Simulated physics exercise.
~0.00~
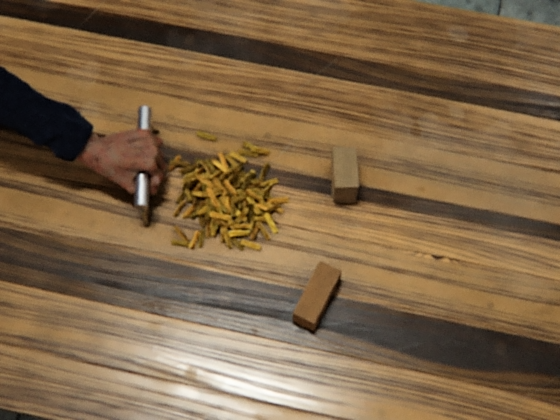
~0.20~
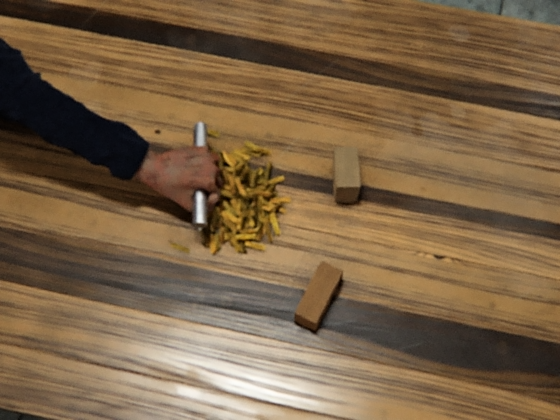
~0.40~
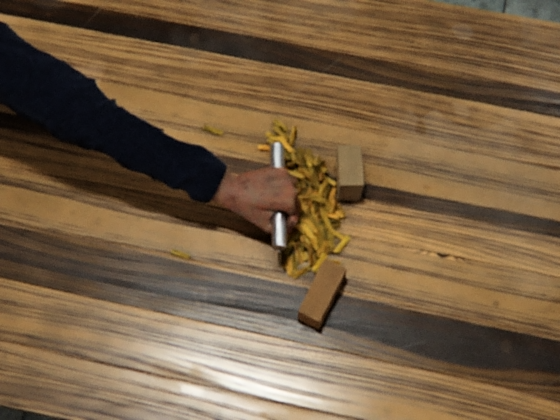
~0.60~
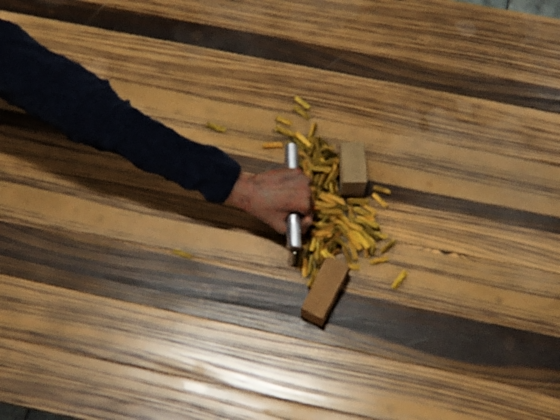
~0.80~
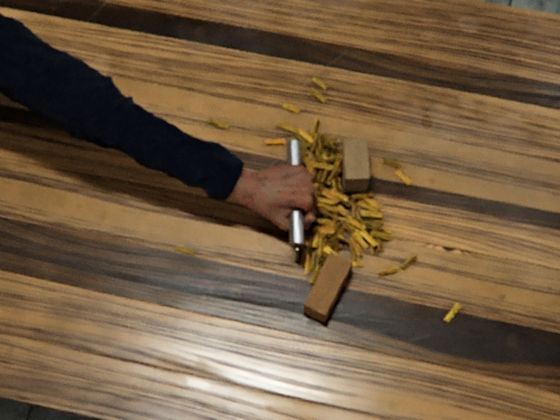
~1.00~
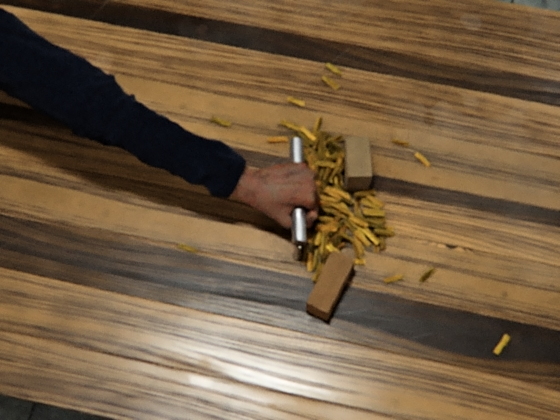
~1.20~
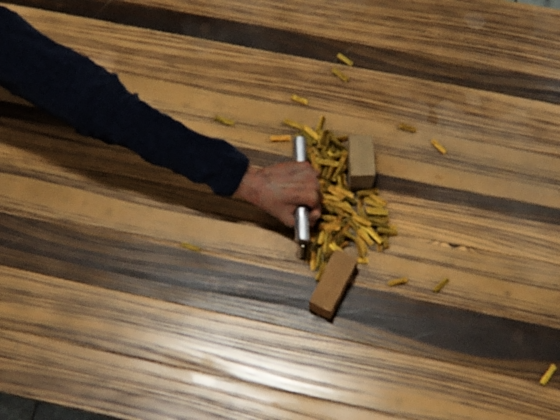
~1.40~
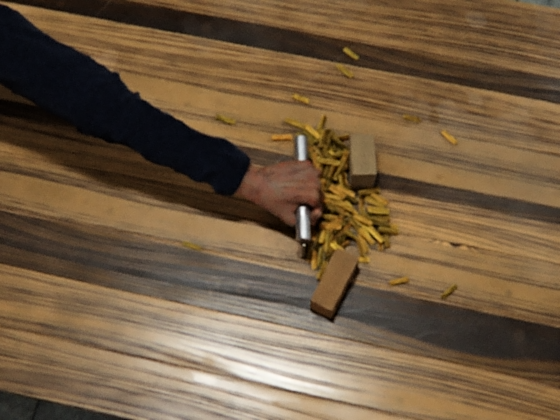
A hand pushing yellow pasta pieces rightward with a metal scraper, stopping against two blocks as most pile up and some scatter past.
